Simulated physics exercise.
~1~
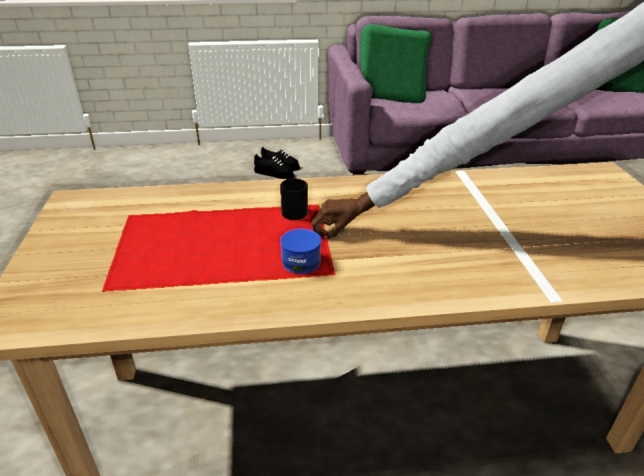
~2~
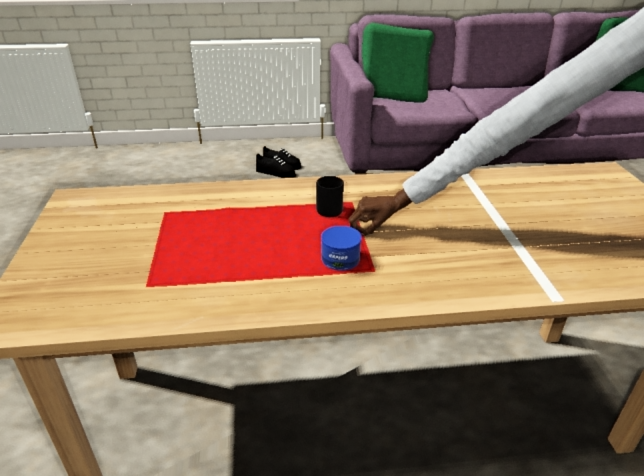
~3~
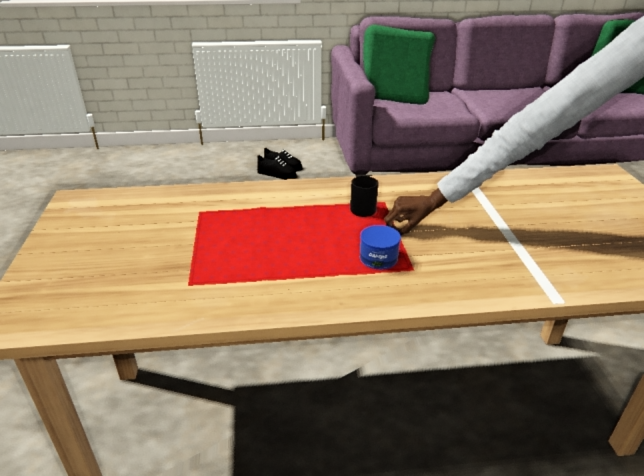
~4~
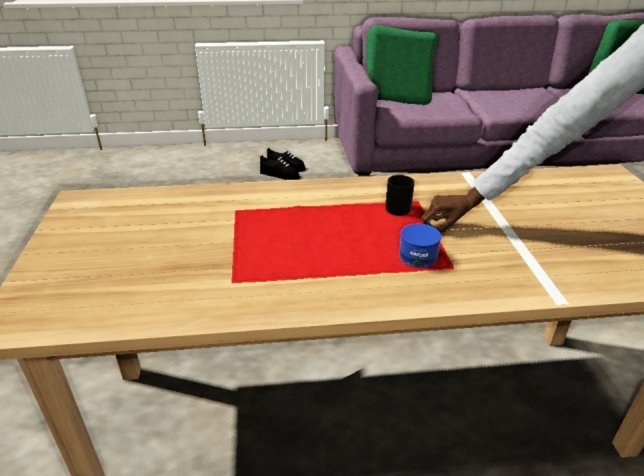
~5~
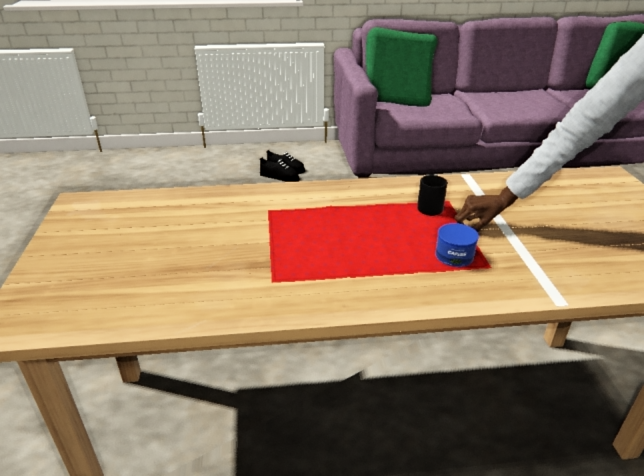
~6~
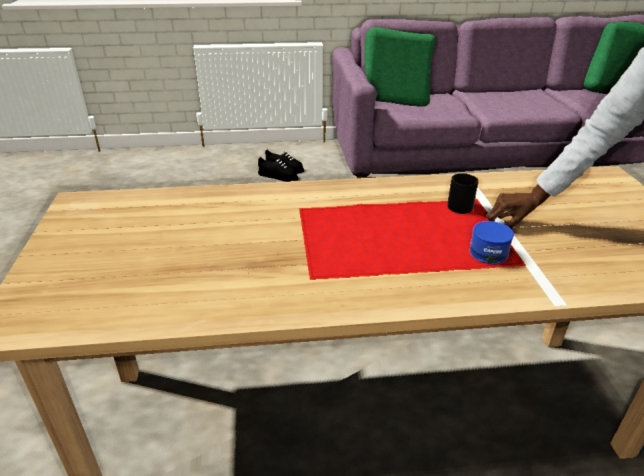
Hand dragging a red place mat rightward across a wooden table to a white tape strip, black mug and blue tub staying aboard.
